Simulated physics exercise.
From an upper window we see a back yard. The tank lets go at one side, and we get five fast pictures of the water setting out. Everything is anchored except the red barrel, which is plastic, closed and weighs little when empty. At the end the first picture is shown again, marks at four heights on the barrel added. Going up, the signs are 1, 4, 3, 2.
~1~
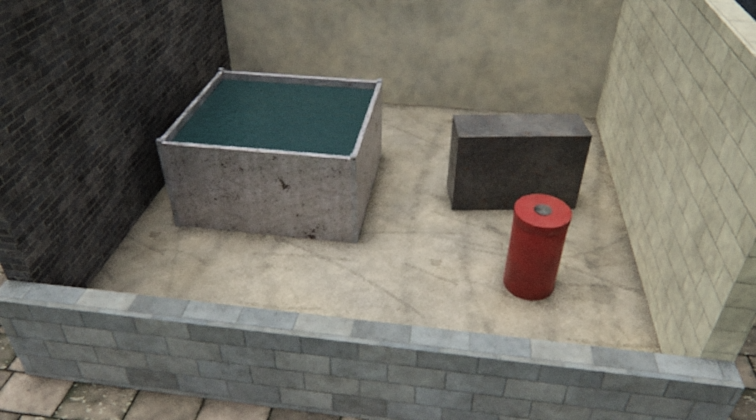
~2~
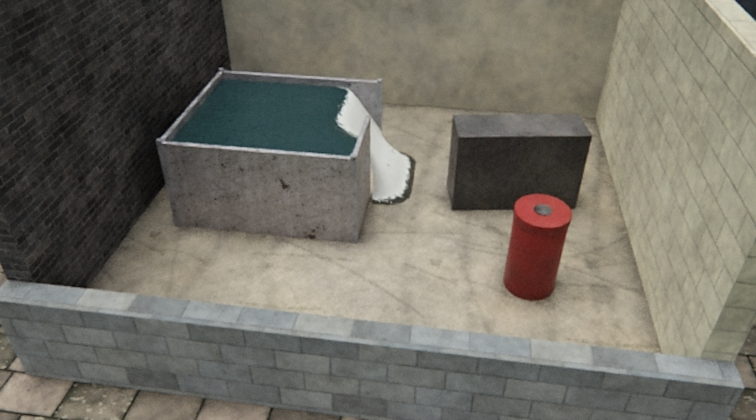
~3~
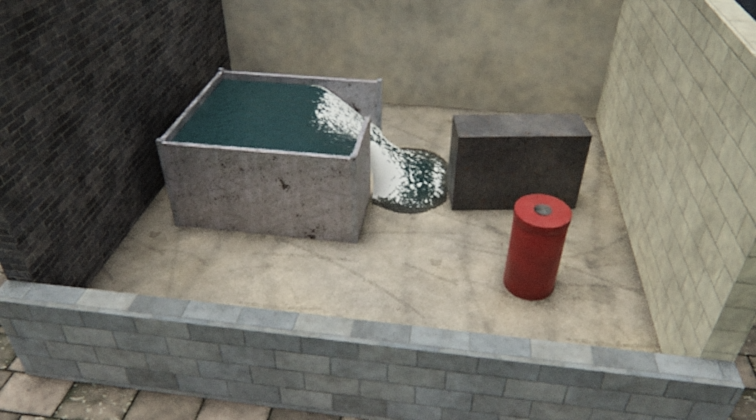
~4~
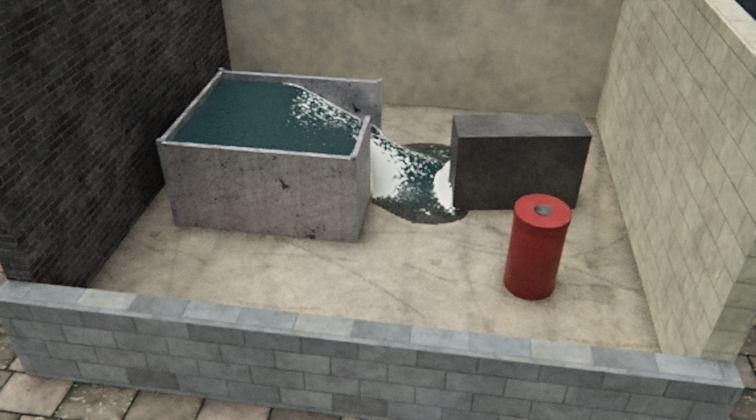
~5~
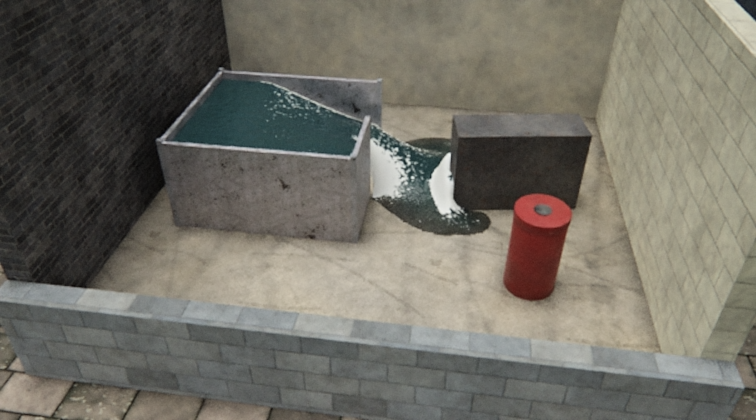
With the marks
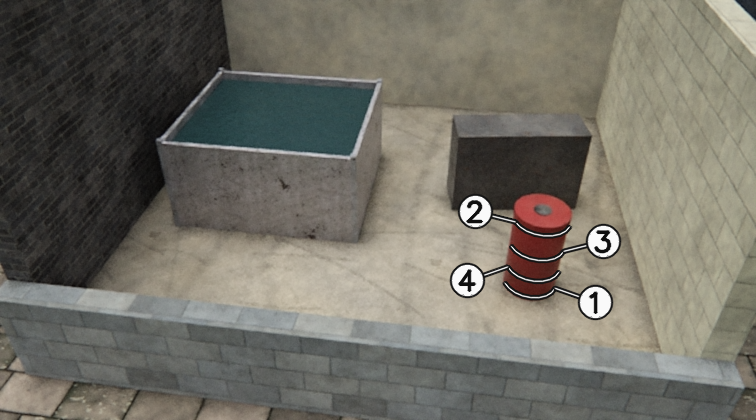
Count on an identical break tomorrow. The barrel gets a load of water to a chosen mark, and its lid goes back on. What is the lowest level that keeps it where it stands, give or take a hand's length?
4 will do.
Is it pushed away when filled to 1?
Yes, that goes wrong.
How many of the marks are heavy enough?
Three.
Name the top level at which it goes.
1.
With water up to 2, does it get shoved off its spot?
No.
In white, 1 at (530, 297); 2 at (543, 235); 3 at (538, 260); 4 at (534, 281); from the bottom up 1, 4, 3, 2.
If 1 is chosen, it is pushed about 6 times its own width away.
If 2 is chosen, it does not move.
If 3 is chosen, it does not move.
If 4 is chosen, it does not move.
